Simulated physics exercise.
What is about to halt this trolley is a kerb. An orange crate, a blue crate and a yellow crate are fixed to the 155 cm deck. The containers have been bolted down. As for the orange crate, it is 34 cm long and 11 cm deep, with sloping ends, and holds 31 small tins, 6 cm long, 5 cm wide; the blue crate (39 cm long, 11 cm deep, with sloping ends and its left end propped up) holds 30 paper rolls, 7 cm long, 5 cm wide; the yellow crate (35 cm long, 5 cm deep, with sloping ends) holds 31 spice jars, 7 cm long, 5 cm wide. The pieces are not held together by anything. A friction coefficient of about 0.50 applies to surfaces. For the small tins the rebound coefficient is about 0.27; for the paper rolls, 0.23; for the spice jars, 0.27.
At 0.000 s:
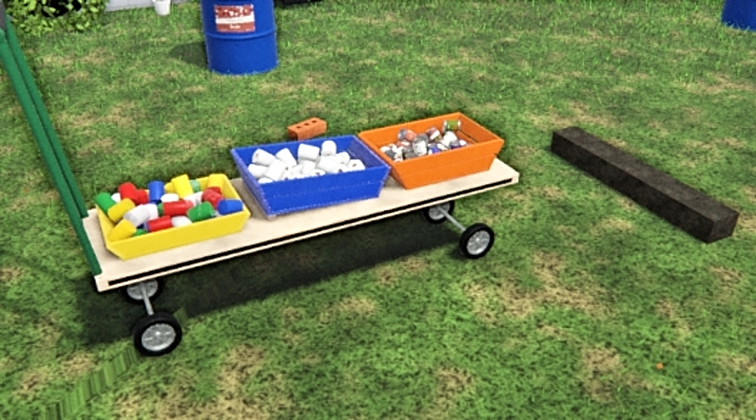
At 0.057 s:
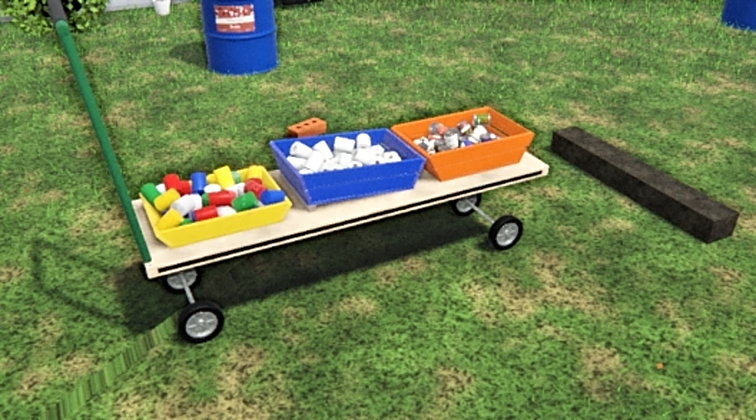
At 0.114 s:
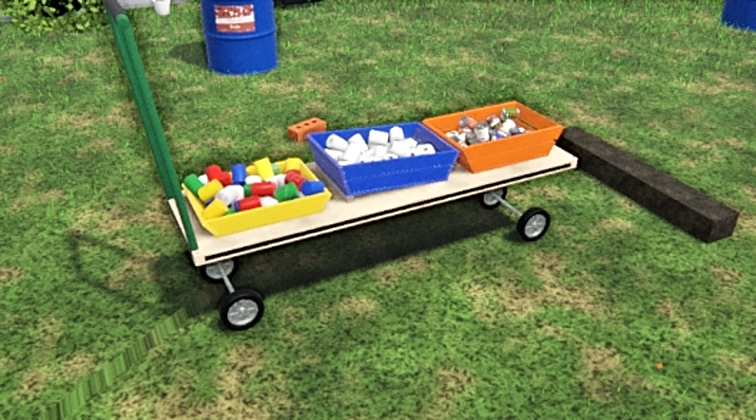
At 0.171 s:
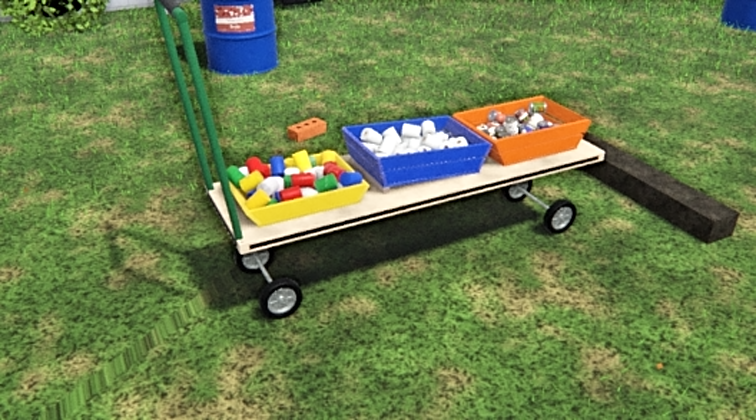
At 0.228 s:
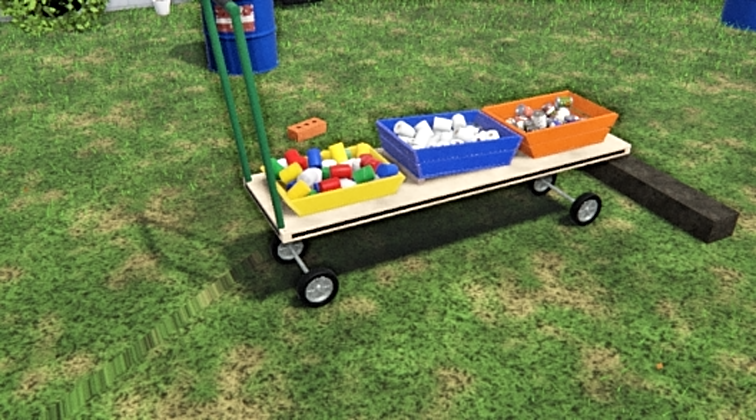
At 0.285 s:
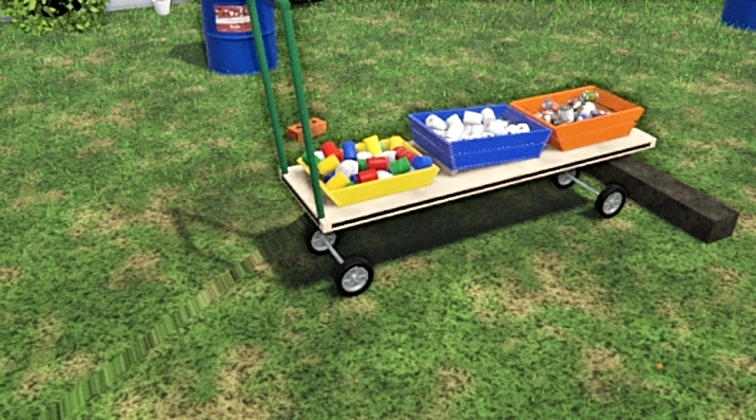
A flat pale wooden trolley with small dark wheels and a green handle at its left end rolls steadily rightward across patchy grass, seen from above by a still camera. It carries a yellow crate of colourful pieces on the left, a blue crate of white rolls in the middle and an orange crate of small tins on the right. The crates ride along with it, past a brick and blue barrel behind, drawing closer to a dark kerb.
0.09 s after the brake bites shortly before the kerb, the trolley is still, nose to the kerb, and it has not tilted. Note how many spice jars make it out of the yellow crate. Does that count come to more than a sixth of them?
Yes.
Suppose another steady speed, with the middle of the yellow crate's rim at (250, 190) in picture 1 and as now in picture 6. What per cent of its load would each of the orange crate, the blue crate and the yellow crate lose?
Under that change it'd be orange crate at 0, blue crate at 0 and yellow crate at 10 percent.
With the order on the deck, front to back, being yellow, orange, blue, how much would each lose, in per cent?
In that arrangement the orange crate sheds 10 per cent of its load, the blue crate 10 per cent, and the yellow crate 40 per cent.
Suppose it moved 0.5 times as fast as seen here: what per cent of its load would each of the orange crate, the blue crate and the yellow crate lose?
Then the orange crate sheds 0 per cent, the blue crate 0 per cent, and the yellow crate 0 per cent.
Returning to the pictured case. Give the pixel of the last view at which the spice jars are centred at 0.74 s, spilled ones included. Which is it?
Near (426, 153).
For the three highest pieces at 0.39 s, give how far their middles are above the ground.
Mean height: Near 54 cm.
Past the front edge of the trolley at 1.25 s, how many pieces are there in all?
Roughly 3 pieces.
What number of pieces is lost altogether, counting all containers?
Estimate: About 16.
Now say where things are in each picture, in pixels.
In the first picture (we follow the rim corner now nearest the camera), yellow crate at (110, 244); blue crate at (260, 184); 87 cm still to roll; nothing out yet.
In the second picture, yellow crate at (159, 233); blue crate at (302, 175); 72 cm still to roll.
In the third picture, yellow crate at (205, 222); blue crate at (341, 166); 58 cm still to roll.
In the fourth picture, yellow crate at (249, 211); blue crate at (379, 158); 43 cm still to roll.
In the fifth picture, yellow crate at (291, 202); blue crate at (416, 150); 29 cm still to roll.
In the sixth picture, yellow crate at (330, 192); blue crate at (450, 142); 14 cm still to roll; nothing out yet.
After 0.29 s, braking starts.
After 0.39 s, 0 of 31 out of the orange crate, 0 of 30 out of the blue crate and 0 of 31 out of the yellow crate.
After 0.51 s, 1 of 31 out of the orange crate, 1 of 30 out of the blue crate and 2 of 31 out of the yellow crate.
After 0.74 s, 2 of 31 out of the orange crate, 6 of 30 out of the blue crate and 8 of 31 out of the yellow crate.
Outcome (at 1.25 s), 3 of 31 out of the orange crate, 5 of 30 out of the blue crate and 9 of 31 out of the yellow crate. Asked share, 9 of 31, 29 per cent.
